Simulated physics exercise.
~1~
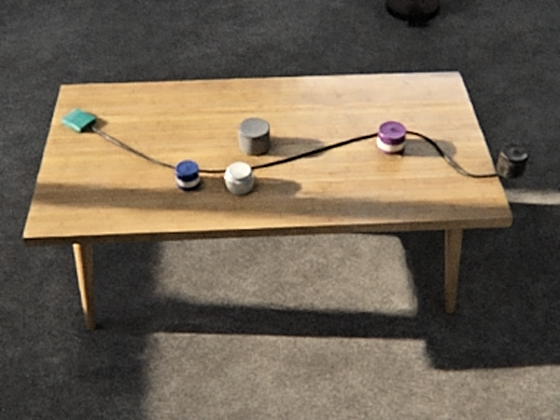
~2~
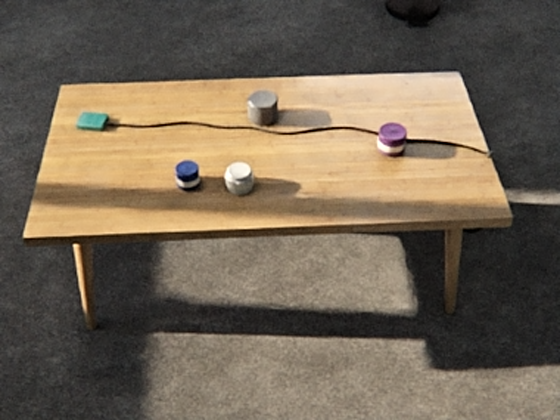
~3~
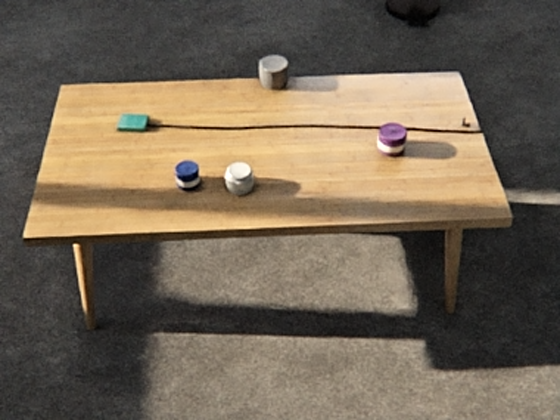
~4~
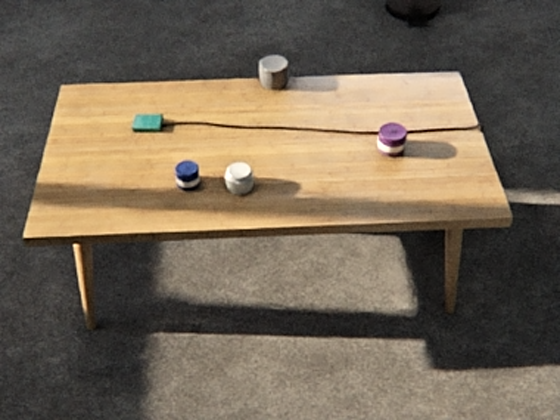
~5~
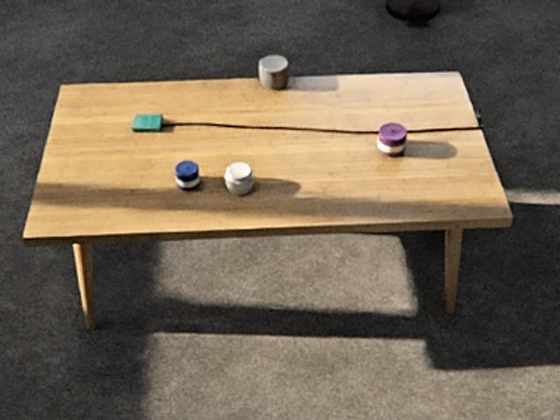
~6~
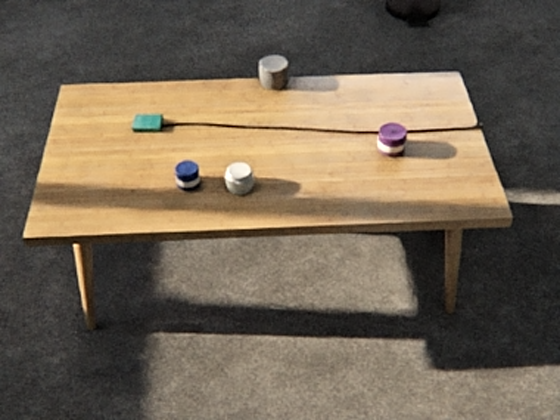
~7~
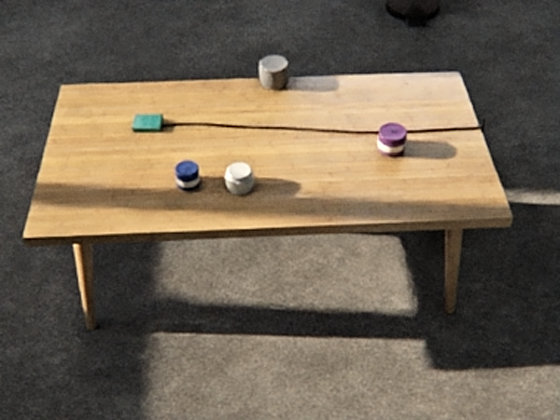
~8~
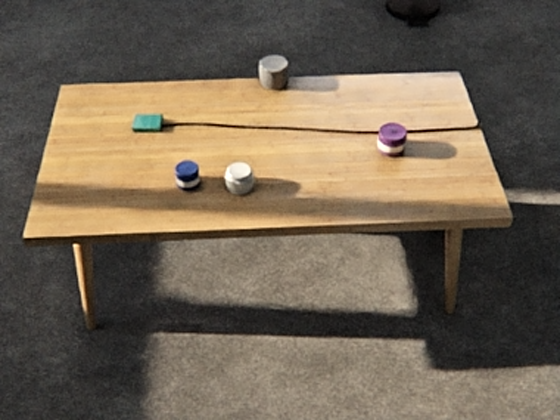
At the start, a dark cable winds across a wooden table from a small teal block on the left, past blue, white, grey and purple containers, to a black object hanging just off the right edge. The black object drops out of sight, and the cable pulls nearly straight. As it tightens, the grey tub slides toward the far edge and the teal block is drawn to the right. The blue, white and purple containers hold their places. Finally everything settles, with the grey tub standing at the far edge, the teal block still on the table and the cable running over the right edge.
